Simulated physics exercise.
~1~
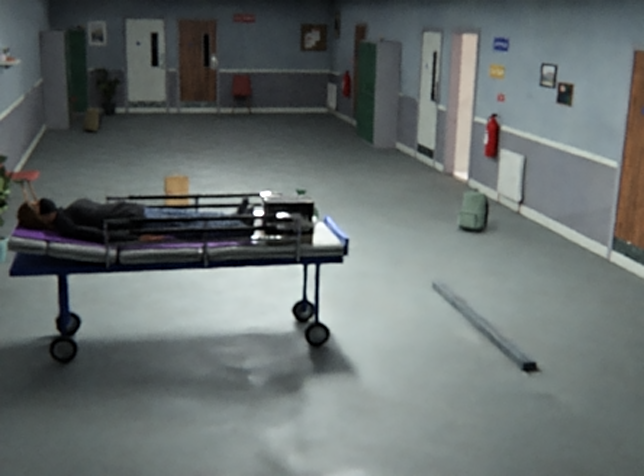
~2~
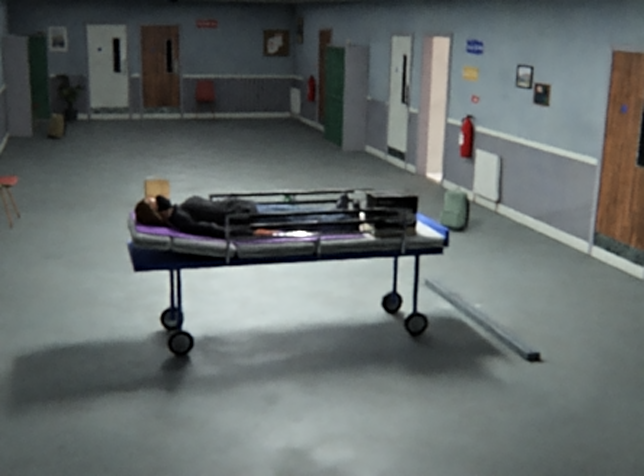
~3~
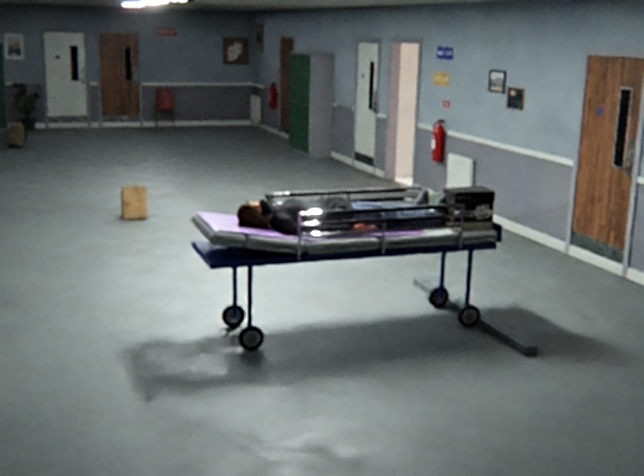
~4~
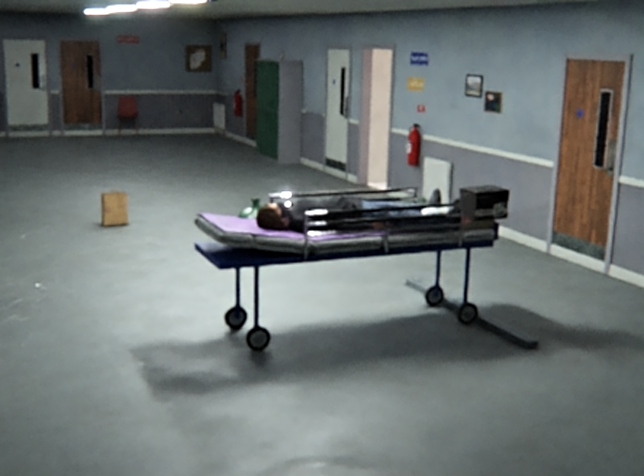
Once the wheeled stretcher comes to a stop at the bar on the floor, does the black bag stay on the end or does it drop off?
The black bag stays on. It is still sitting at the right-hand end of the stretcher after the stretcher has stopped.
